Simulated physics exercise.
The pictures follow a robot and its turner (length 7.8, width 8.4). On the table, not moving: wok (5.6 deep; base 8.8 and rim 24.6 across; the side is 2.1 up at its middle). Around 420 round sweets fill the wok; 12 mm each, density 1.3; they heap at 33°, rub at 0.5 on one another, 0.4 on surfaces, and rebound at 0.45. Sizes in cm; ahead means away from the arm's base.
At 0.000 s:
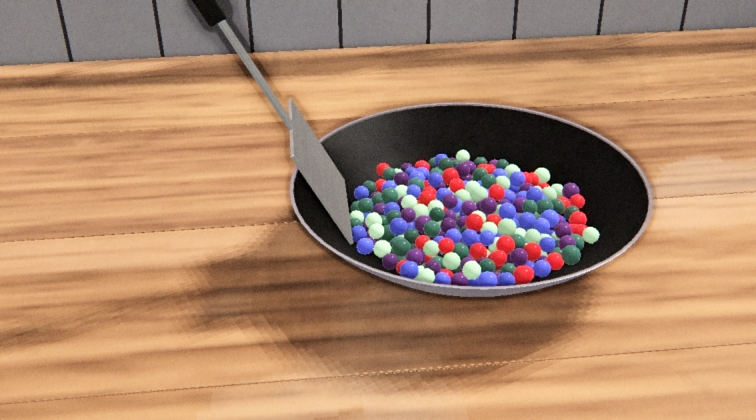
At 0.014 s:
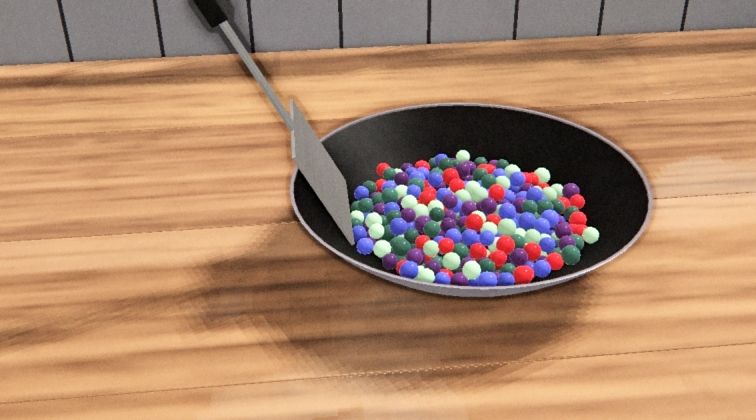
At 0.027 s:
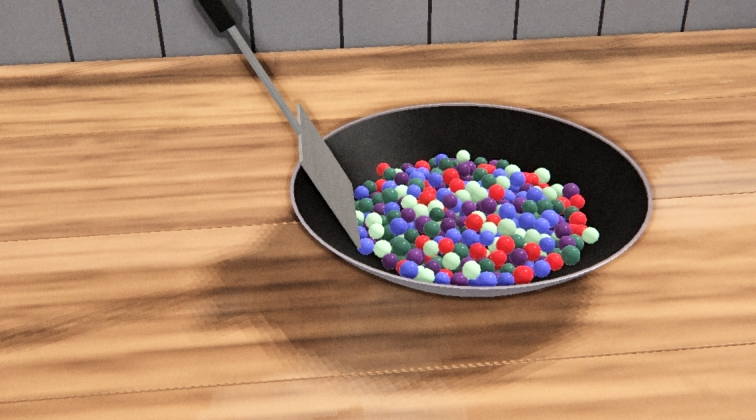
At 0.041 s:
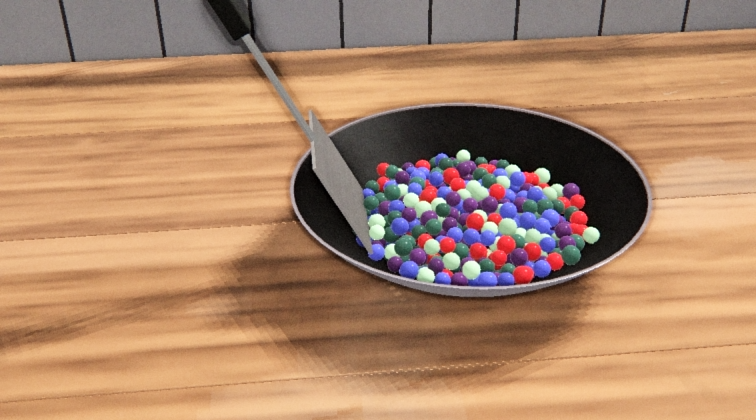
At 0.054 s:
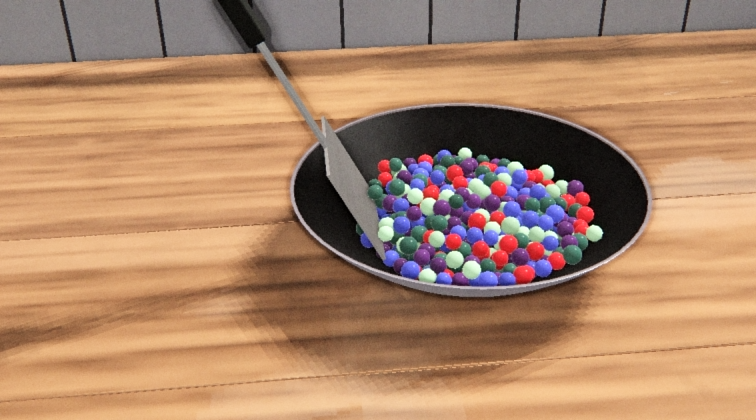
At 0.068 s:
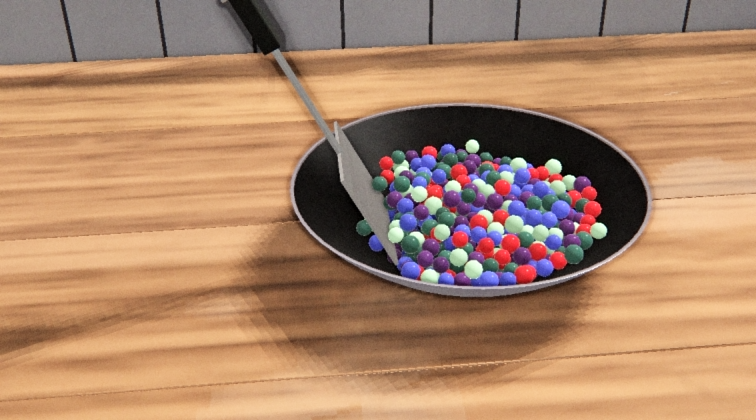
At first, a metal turner with a black handle rests at the left side of a dark wok full of small colourful balls, barely moving. Then it slides slowly to the right into the pile, and the nearest balls shift and bunch up slightly while a few sit behind the blade.
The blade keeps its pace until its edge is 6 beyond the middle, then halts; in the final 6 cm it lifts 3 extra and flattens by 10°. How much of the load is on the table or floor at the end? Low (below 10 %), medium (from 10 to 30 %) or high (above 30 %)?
A medium share, from 10 to 30 %, ends on the table or floor.
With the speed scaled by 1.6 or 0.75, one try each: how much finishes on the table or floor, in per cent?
Some 40 and 15 per cent.
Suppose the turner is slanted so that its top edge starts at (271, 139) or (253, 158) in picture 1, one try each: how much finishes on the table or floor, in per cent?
Some 20 and 10 per cent.
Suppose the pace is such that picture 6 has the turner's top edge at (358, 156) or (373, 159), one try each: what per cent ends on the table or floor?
Some 40 and 50 per cent.
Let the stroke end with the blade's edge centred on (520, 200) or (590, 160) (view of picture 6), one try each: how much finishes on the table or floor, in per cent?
About 0 and 45 per cent.
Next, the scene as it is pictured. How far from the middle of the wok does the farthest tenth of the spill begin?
About 25 cm.
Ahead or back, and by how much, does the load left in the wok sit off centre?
Roughly 4.0 cm ahead.
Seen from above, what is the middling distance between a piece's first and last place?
About 6 cm.
After 0.13 s, sloping 63°, highest piece 6 above the table; 424 in the wok.
After 0.20 s, sloping 59°, highest piece 8 above the table; 420 in the wok, 4 on the blade or in flight.
After 0.43 s, sloping 53°, highest piece 7 above the table; 339 in the wok, 72 on the table or floor, 13 on the blade or in flight.
After 1.48 s, sloping 53°, highest piece 6 above the table; 339 in the wok, 85 on the table or floor.
In the end, 339 in the wok, 85 on the table or floor. That is 20 % on the table or floor.
